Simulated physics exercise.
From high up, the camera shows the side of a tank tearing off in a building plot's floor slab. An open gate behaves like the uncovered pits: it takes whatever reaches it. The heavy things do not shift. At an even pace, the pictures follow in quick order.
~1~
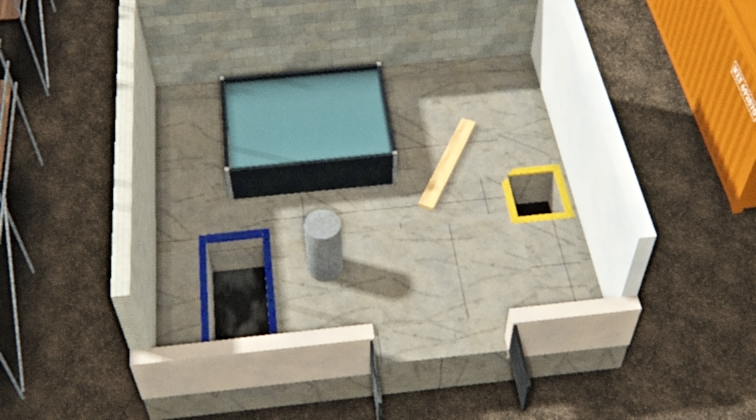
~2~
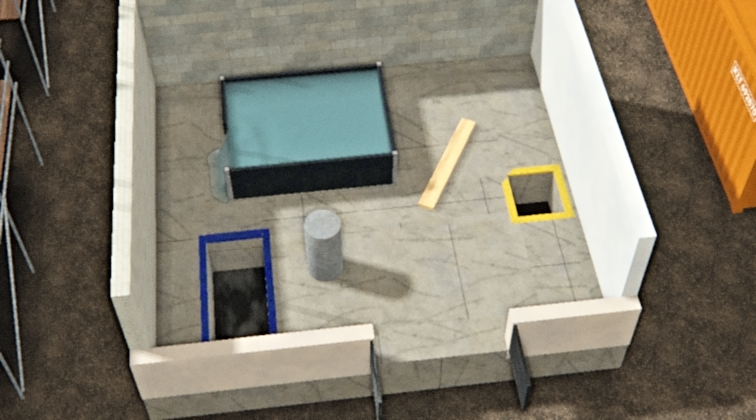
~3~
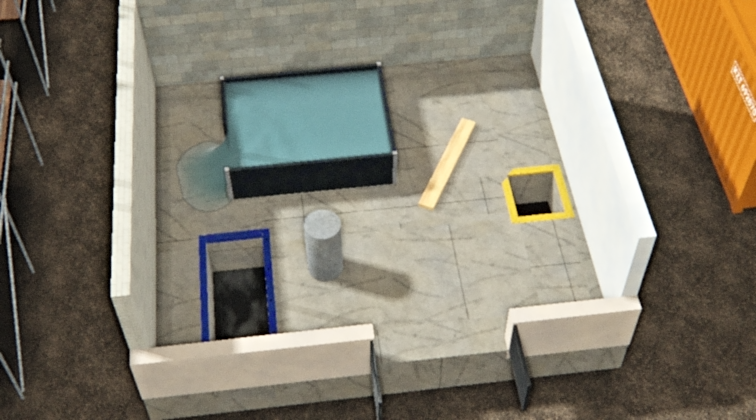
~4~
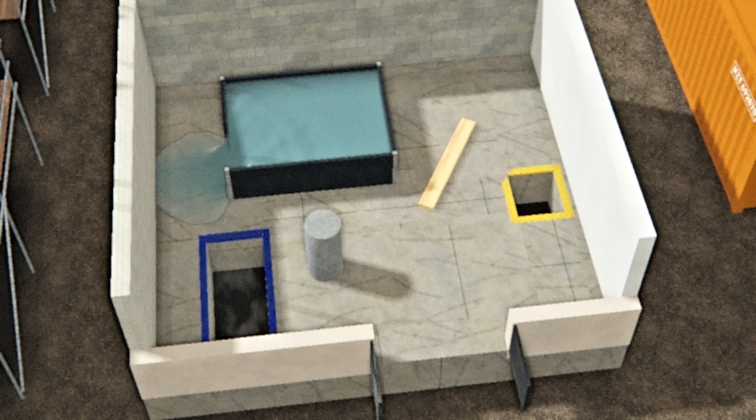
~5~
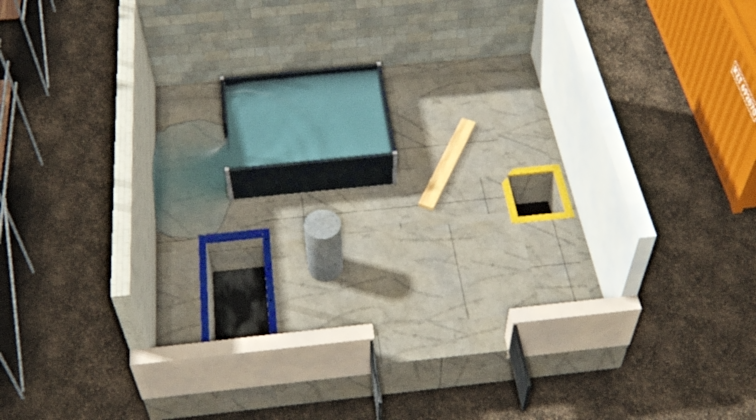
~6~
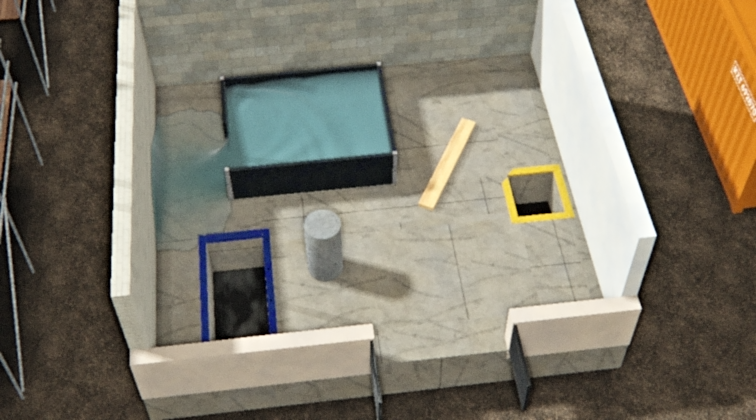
A dark tank of blue-green water opens at its left side and water spreads leftward.
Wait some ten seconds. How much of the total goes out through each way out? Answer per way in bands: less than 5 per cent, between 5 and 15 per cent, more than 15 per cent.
Going out through each: The gate, less than 5 per cent; the yellow pit, between 5 and 15 per cent; the blue pit, more than 15 per cent.
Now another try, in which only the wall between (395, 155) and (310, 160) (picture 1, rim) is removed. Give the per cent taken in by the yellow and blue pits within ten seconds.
Out of every hundred parts, yellow takes 8 and blue takes 6.
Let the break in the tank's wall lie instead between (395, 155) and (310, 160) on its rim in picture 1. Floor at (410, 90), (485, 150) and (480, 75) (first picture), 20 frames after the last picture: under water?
Unsoaked, then unsoaked, then unsoaked.
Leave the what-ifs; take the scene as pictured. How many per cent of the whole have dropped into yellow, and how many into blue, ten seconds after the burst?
Near 8 in a hundred, followed by near 26 in a hundred.
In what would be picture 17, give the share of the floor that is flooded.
Roughly 20 percent.
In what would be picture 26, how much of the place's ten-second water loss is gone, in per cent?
It comes to around 20 per cent.
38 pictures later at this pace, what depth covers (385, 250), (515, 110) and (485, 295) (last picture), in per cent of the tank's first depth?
The depth comes out near 2, 10 and 2 per cent.
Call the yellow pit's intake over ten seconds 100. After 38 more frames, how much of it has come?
Around 5 in a hundred.
A moment on, water covers 15 % of the floor; the gate 0 %, the yellow pit 0 %, the blue pit 0 %.
Next, water covers 20 % of the floor; the gate 0 %, the yellow pit 0 %, the blue pit 1 %.
Then, water covers 35 % of the floor; the gate 0 %, the yellow pit 0 %, the blue pit 6 %.
Later, water covers 65 % of the floor; the gate 0 %, the yellow pit 0 %, the blue pit 16 %.
In the end, water covers 75 % of the floor; the gate 1 %, the yellow pit 8 %, the blue pit 26 %.
